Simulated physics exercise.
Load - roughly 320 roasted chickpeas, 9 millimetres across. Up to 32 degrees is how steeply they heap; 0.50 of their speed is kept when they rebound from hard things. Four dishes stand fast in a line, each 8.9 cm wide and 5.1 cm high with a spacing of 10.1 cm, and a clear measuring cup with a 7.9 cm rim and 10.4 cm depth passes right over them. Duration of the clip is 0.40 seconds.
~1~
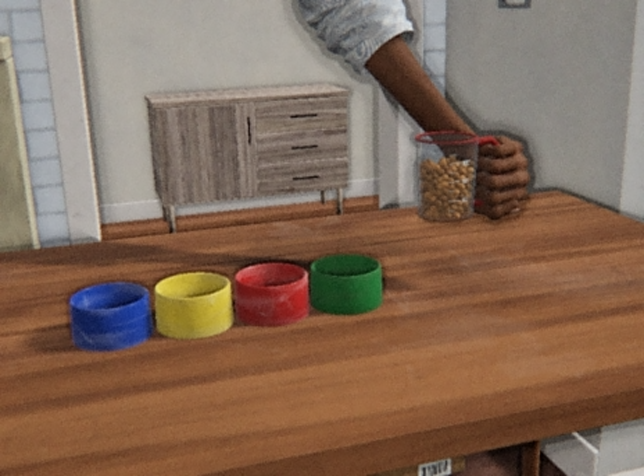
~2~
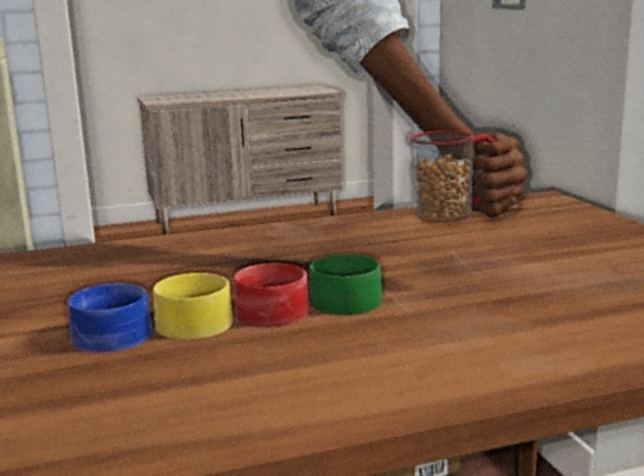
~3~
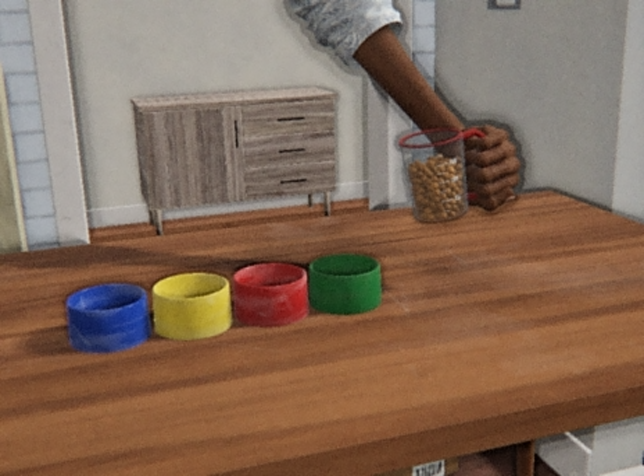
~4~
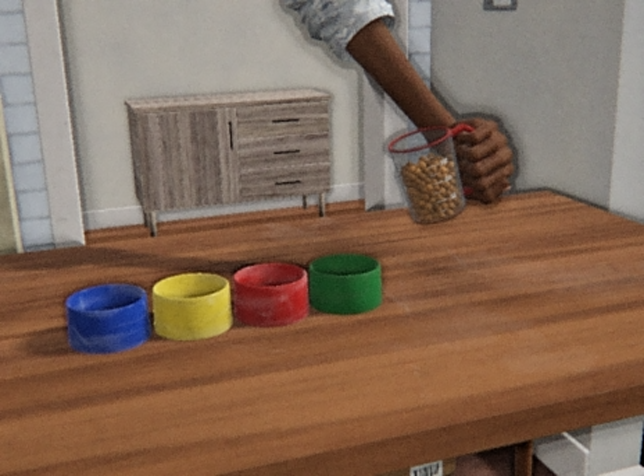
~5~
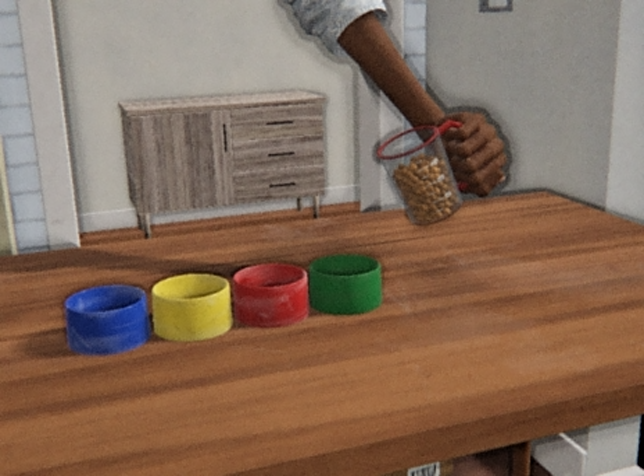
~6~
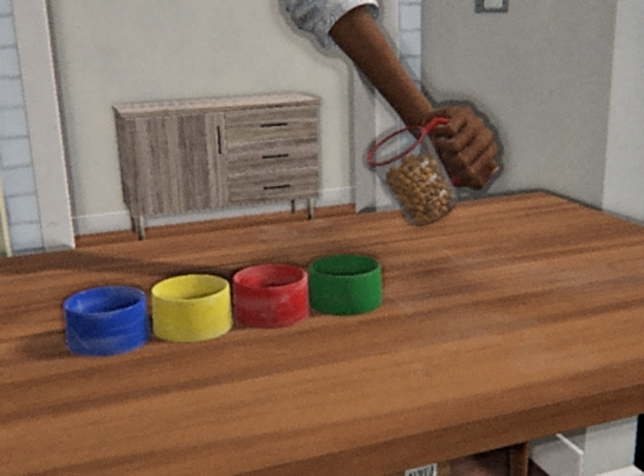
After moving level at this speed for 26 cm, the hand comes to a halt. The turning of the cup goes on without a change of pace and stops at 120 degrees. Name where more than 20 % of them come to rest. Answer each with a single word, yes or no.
Red dish yes, blue dish no, green dish no, yellow dish no, counter no.
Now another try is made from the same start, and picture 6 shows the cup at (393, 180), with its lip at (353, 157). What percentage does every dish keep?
Final shares - red 0 %, blue 0 %, green 0 %, yellow 100 %.
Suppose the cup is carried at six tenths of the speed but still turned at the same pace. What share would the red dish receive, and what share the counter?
In that case: Red 10, and counter 20.
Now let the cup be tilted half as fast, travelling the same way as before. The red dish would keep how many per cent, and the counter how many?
Then red would get 0 and the counter 0.
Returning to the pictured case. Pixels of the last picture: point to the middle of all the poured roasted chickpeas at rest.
About (262, 297).
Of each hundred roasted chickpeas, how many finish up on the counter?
About 10 per cent.
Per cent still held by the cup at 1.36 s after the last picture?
Roughly 0 per cent, I'd say.
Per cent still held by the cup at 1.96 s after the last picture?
It comes out close to 0 per cent.
Then, 0.82 s after the last picture, tilt 107 degrees; cup holds 95 %, red 5 %.
Then, 1.36 s after the last picture, tilt 120 degrees; cup holds 0 %, red 90 %.
Then, 1.96 s after the last picture, tilt 120 degrees; cup holds 0 %, red 85 %, yellow 5 %.
In the end, red 85 %, blue 0 %, green 0 %, yellow 5 %, counter 10 %.
